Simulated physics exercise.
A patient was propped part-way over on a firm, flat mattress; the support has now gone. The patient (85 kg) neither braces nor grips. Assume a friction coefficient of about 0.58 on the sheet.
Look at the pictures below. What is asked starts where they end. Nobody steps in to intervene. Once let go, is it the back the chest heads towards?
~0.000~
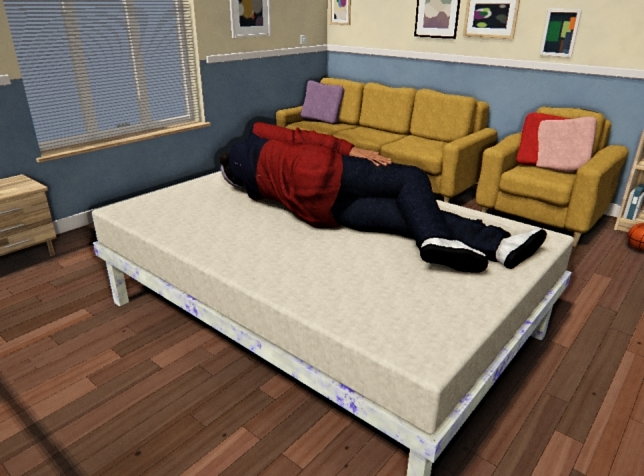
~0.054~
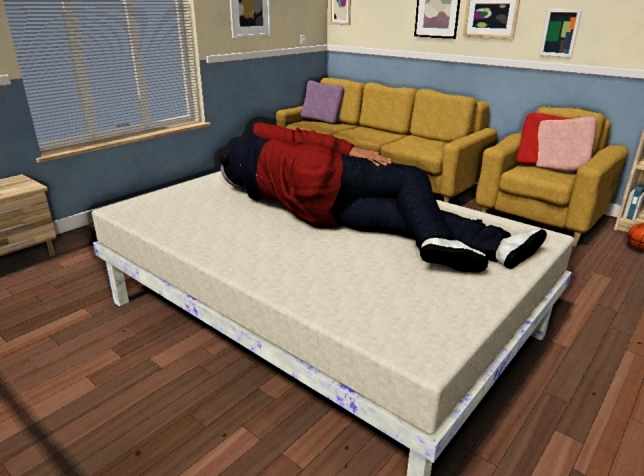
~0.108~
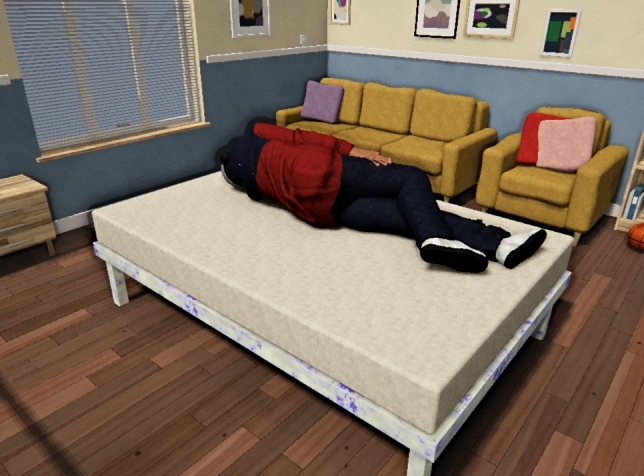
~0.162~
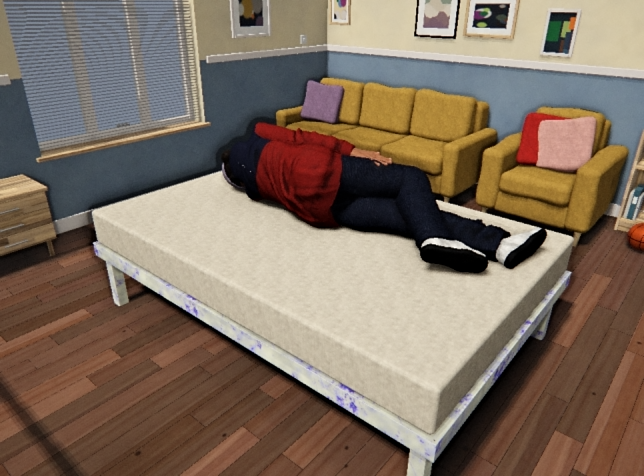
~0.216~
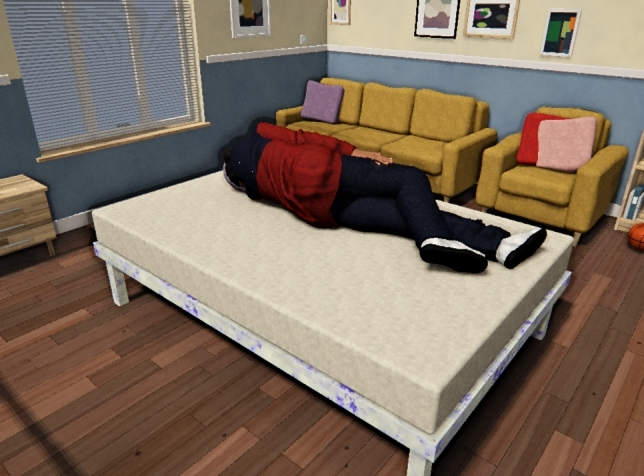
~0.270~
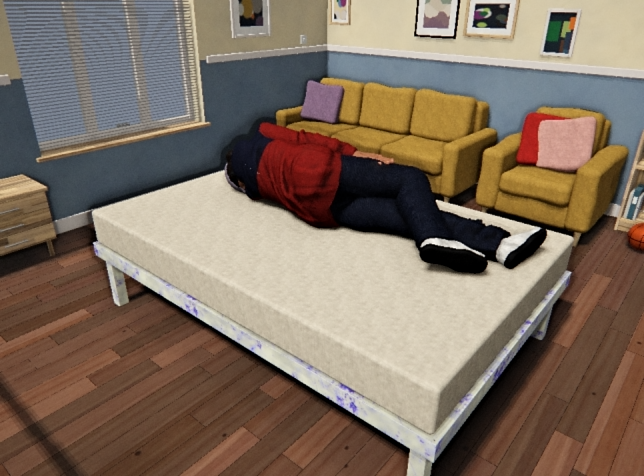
Belly-ward.
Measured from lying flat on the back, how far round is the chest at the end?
Around 160 degrees.
After 0.54 s the chest is turned 125° from lying flat on the back, near (270, 166) in the last picture's view.
After 0.94 s the chest is turned 140° from lying flat on the back, near (274, 166) in the last picture's view.
After 1.54 s the chest is turned 160° from lying flat on the back, near (283, 167) in the last picture's view.
At rest, 3.8 s, chest rolls forwards.
